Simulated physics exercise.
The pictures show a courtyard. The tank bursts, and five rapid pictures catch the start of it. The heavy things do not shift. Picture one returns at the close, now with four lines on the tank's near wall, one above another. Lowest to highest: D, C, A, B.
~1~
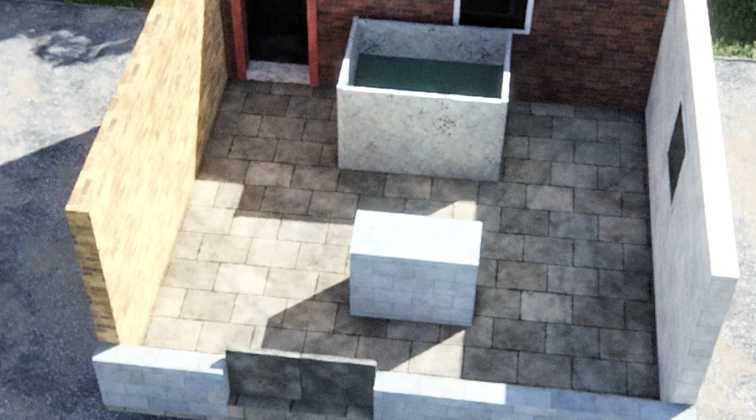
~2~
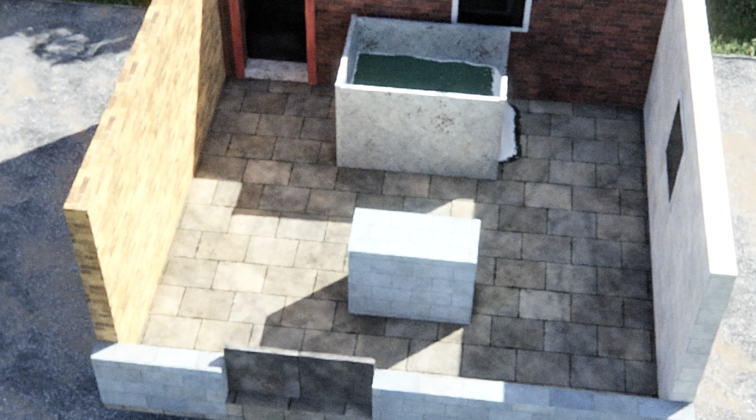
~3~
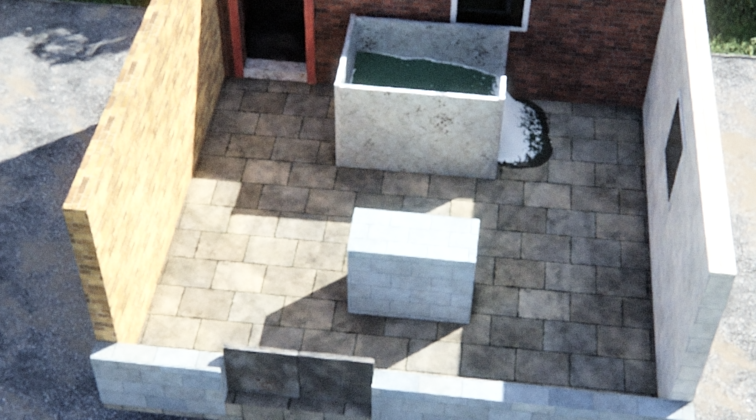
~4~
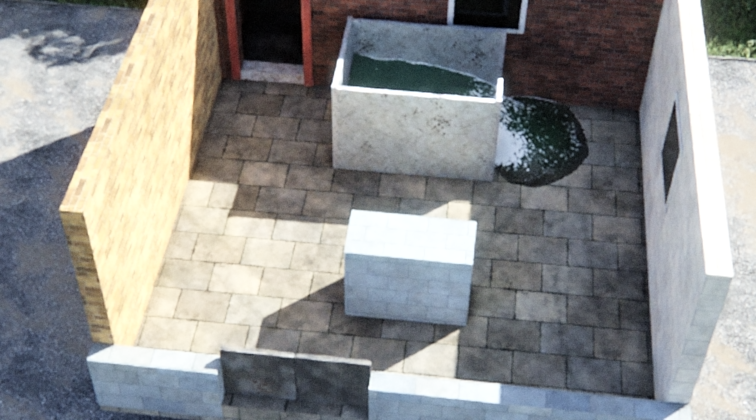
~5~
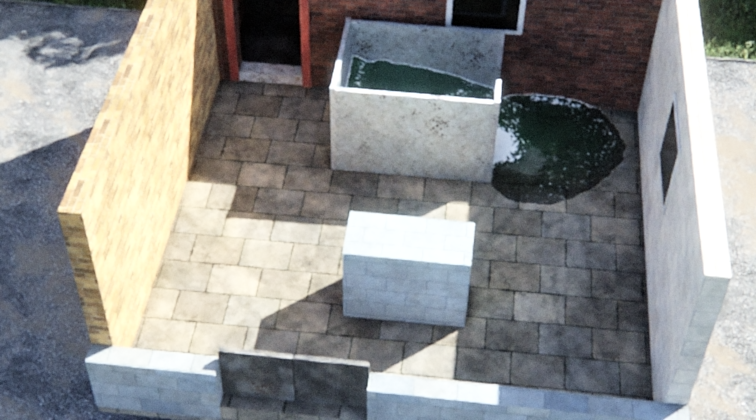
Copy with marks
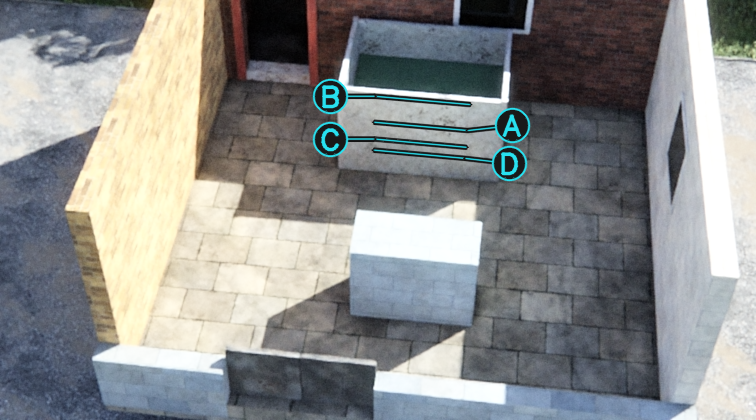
At the start, dark green water lies still in a pale stone tank against the brick wall of a paved courtyard. Water then comes out at the tank's right side, foaming white, and spreads over the paving into a widening dark pool toward the right wall, while the level in the tank lowers.
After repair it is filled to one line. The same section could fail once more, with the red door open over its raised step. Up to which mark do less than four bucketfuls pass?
Line A.
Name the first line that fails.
That is line B.
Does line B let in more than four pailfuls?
Yes, that goes wrong.
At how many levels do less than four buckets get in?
Three.
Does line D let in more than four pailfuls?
No.
On the marked copy, A at (420, 126); B at (422, 100); C at (420, 143); D at (419, 154); from the bottom up D, C, A, B.
If A is chosen, a splash gets over, under a bucket.
If B is chosen, about 9 bucketfuls get in.
If C is chosen, nothing gets over.
If D is chosen, nothing gets over.
